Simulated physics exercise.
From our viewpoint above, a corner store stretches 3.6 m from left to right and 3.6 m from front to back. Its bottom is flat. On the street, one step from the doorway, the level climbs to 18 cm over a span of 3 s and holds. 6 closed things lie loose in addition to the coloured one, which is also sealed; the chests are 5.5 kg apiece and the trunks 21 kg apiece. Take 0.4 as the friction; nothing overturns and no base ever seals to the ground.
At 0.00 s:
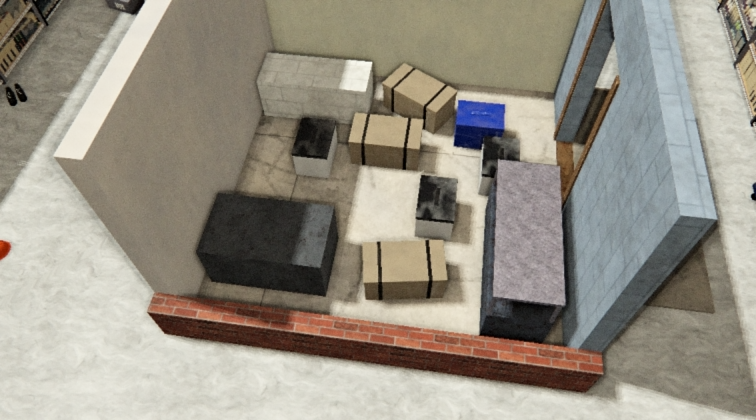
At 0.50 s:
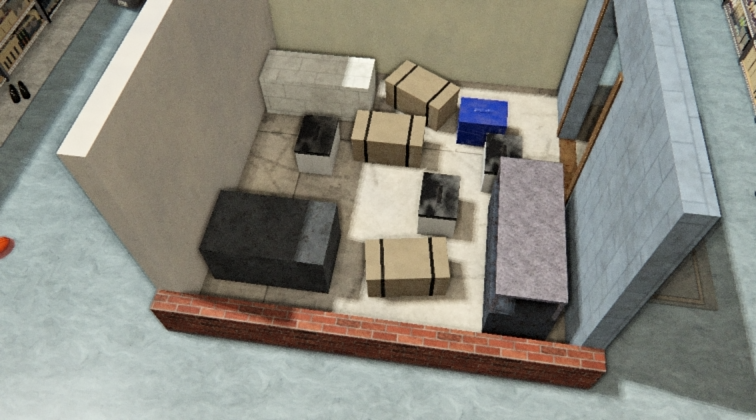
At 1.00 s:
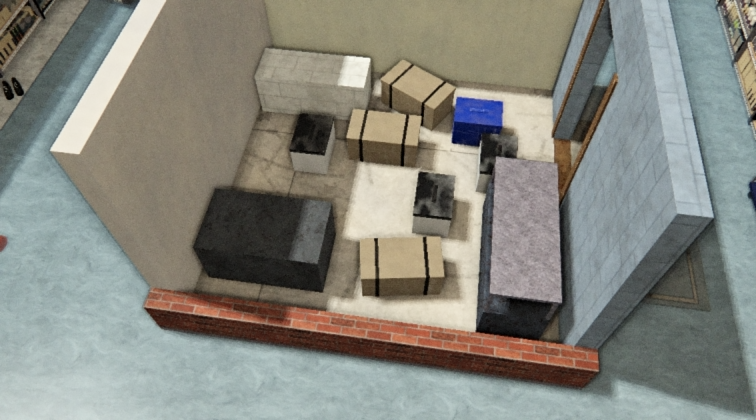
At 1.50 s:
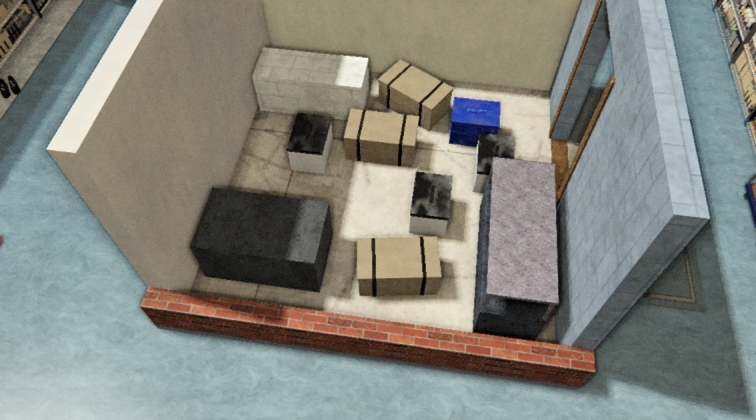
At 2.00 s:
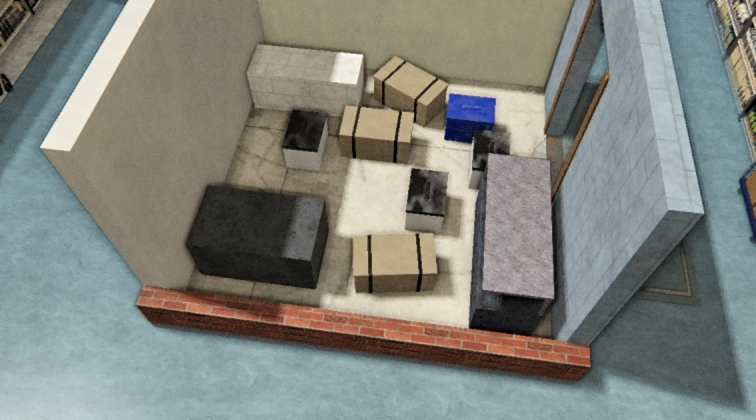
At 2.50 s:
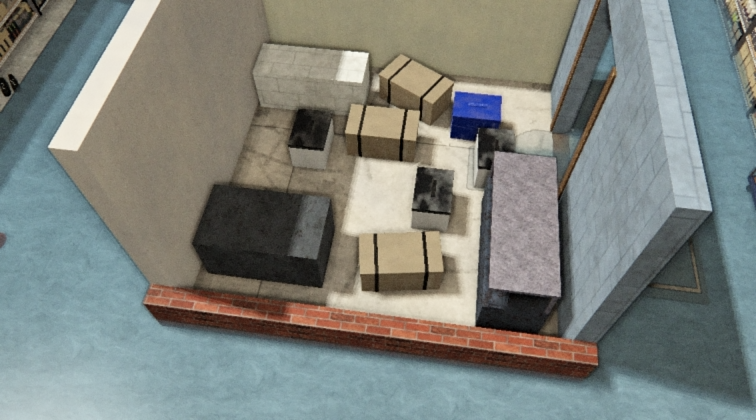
Corner store seen from above, with bluish water spreading outside and a thin patch entering by the right doorway, the boxes staying still.
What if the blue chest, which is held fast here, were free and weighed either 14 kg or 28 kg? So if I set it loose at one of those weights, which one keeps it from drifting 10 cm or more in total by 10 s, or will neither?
Only the bigger ballast works.
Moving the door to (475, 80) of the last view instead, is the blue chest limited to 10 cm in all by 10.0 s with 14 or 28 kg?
Then no option works.
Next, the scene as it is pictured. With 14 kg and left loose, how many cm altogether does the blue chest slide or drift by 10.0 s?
Around 200 centimetres in total.
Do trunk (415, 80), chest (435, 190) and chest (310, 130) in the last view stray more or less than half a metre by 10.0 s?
The three come out not as far, further, further, in that order.
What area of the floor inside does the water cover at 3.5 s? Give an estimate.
At that time the wet patch spans about 2.5 m2.
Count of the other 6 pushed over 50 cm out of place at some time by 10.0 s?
I get 4.
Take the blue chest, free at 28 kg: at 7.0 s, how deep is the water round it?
Depth: Approx. 7 cm.
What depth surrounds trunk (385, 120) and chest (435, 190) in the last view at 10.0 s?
Close to 14 and 7 centimetres.
After 3.5 s the blue chest would be 8 cm from its start with 14 kg and 0 cm from its start with 28 kg; 5 cm of water round it then.
After 4.5 s the blue chest would be 19 cm from its start with 14 kg and 0 cm from its start with 28 kg; 6 cm of water round it then.
After 7.0 s the blue chest would be 45 cm from its start with 14 kg and 0 cm from its start with 28 kg; 7 cm of water round it then.
After 10.0 s the blue chest would be 178 cm from its start with 14 kg and 0 cm from its start with 28 kg; 6 cm of water round it then.
